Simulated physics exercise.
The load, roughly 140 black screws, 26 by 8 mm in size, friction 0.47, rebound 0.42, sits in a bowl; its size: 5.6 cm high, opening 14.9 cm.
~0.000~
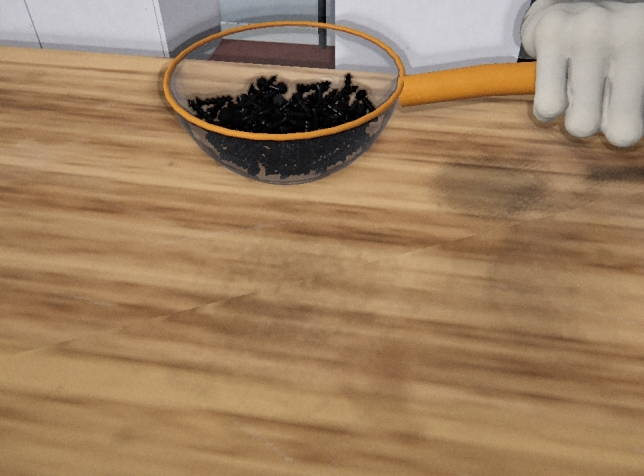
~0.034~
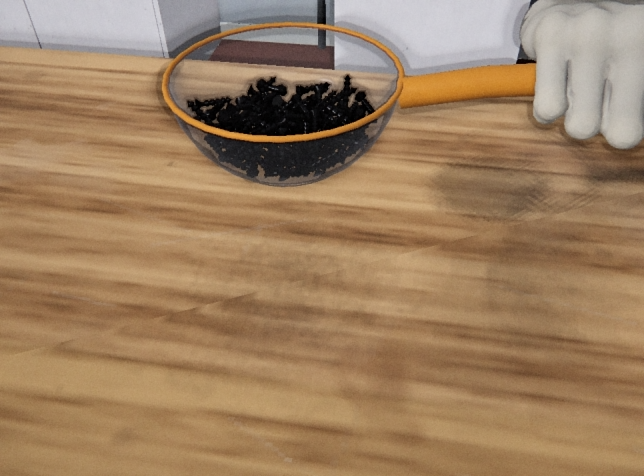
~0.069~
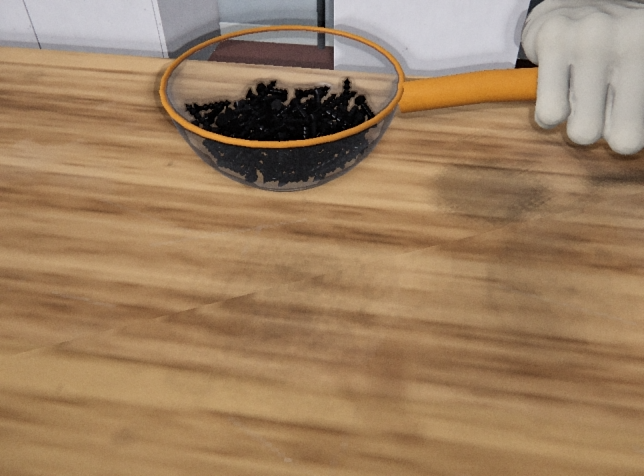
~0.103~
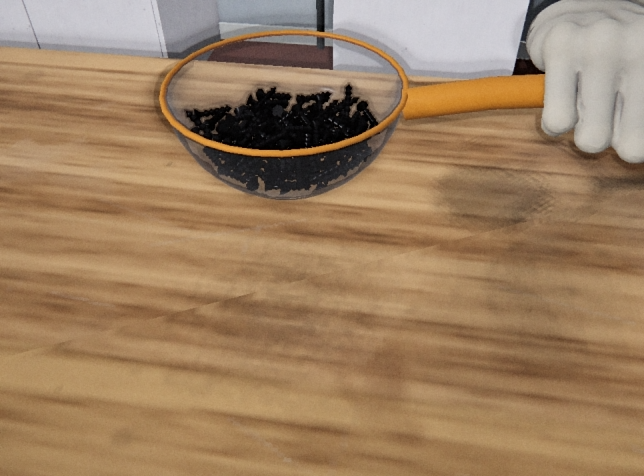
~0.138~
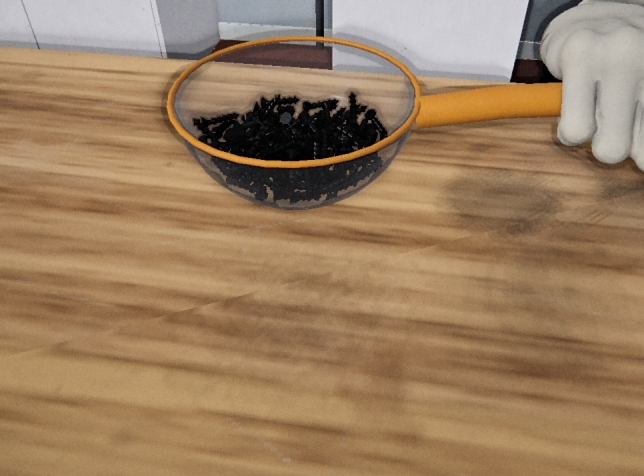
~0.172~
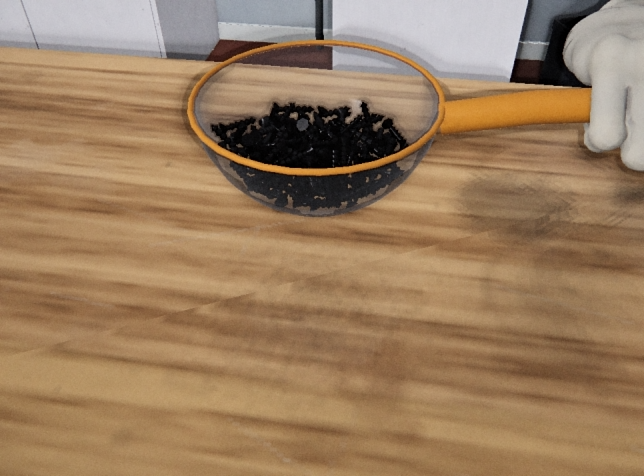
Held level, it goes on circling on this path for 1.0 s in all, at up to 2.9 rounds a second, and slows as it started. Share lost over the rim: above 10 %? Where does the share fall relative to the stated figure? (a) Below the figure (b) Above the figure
a, below the figure.
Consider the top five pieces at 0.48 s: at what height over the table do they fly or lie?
I'd put it at some 19 cm.
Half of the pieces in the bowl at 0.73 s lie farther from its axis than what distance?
Around 4.0 cm.
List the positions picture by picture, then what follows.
In the first picture, bowl at (290, 148); tilt 0 degrees; moved 0.0 cm; top of the load at (272, 94).
In the second picture, bowl at (289, 150); tilt 0 degrees; moved 0.2 cm; top of the load at (272, 95).
In the third picture, bowl at (288, 156); tilt 0 degrees; moved 0.7 cm; top of the load at (273, 98).
In the fourth picture, bowl at (290, 165); tilt 0 degrees; moved 1.5 cm; top of the load at (274, 103).
In the fifth picture, bowl at (299, 176); tilt 0 degrees; moved 2.6 cm; top of the load at (284, 110).
In the sixth picture, bowl at (318, 184); tilt 0 degrees; moved 3.9 cm; top of the load at (367, 118). Its speed is now 0.50 m/s.
After 0.48 s, bowl 100 %; middle of the pieces not yet landed near (279, 123).
After 0.73 s, bowl 100 %; middle of the pieces not yet landed near (343, 102).
Then, at 0.96 s, bowl 100 %; middle of the pieces not yet landed near (338, 150).
Then, at 1.18 s, bowl 100 %; middle of the pieces not yet landed near (371, 143).
By 1.6 s all is still; bowl 100 %.
